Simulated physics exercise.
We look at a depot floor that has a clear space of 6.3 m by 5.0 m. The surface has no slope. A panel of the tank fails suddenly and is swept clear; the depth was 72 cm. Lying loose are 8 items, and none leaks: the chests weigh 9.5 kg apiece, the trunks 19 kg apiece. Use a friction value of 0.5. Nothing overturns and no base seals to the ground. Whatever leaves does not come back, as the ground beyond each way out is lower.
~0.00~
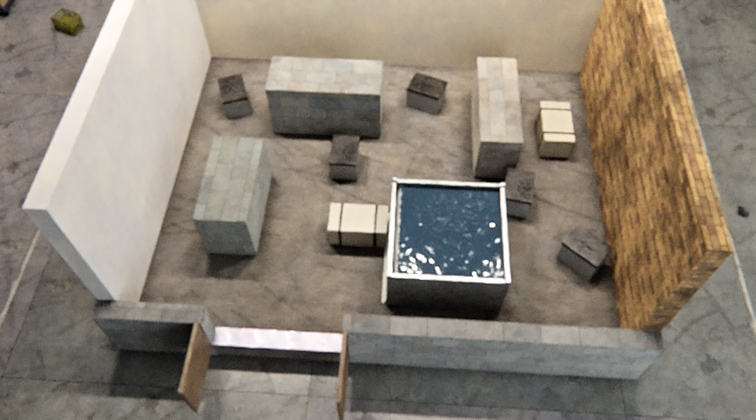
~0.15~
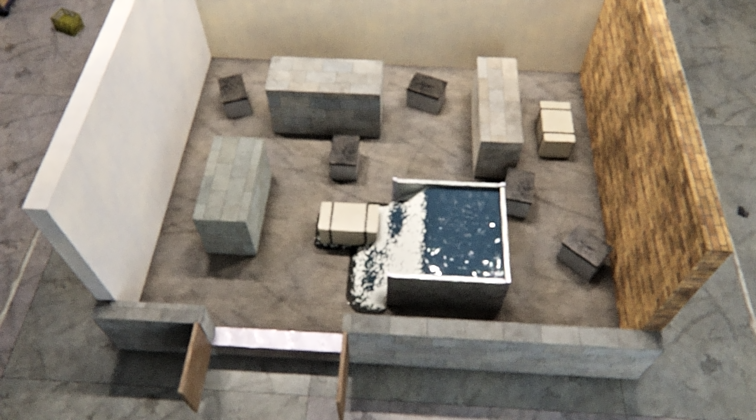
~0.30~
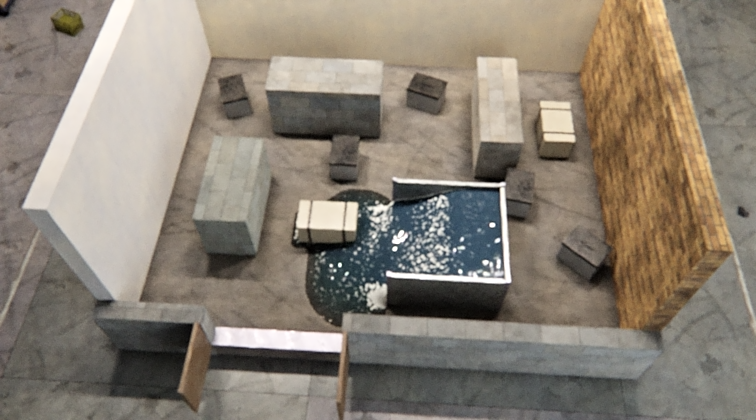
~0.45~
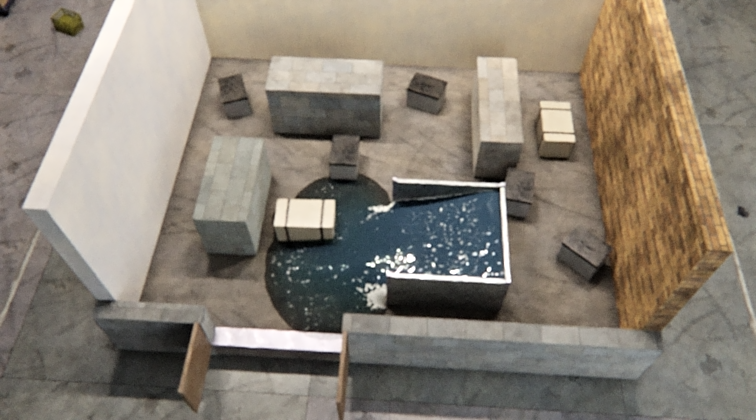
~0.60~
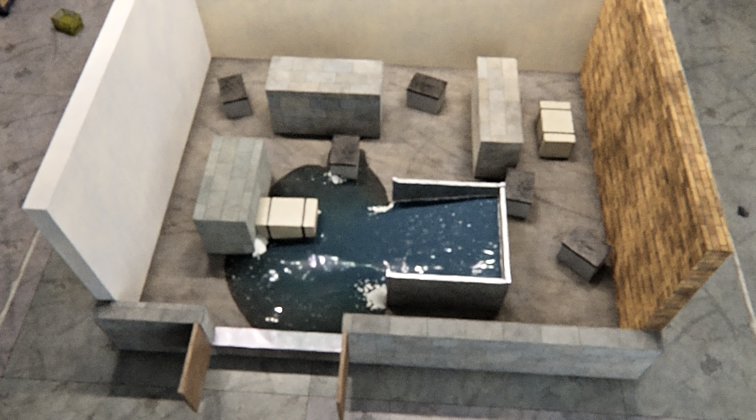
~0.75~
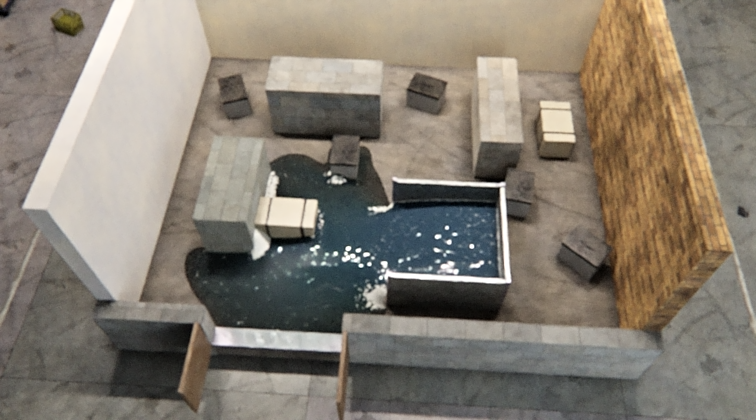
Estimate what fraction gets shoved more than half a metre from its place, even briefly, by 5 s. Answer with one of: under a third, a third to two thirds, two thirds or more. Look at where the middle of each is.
A third to two thirds.
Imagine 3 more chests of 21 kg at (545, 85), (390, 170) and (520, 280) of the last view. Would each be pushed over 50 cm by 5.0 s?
Listed order: Below the mark, below the mark and below the mark.
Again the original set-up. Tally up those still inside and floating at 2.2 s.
At that time the total is 1.
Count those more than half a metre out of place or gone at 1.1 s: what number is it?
I count 1 of them.
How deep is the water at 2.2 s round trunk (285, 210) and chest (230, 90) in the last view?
Close to 14 and 4 centimetres.
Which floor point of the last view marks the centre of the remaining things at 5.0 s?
It works out to somewhere near (447, 149) on the floor.
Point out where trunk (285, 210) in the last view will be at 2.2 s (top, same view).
My estimate: Around (305, 156).
After 1.1 s 1 of 8 are over 50 cm from their spots; 1 afloat.
After 2.2 s 1 of 8 are over 50 cm from their spots; 1 afloat.
After 3.5 s 3 of 8 are over 50 cm from their spots; 2 afloat.
After 5.0 s 4 of 8 are over 50 cm from their spots, and 4 have been at some point; 1 afloat.
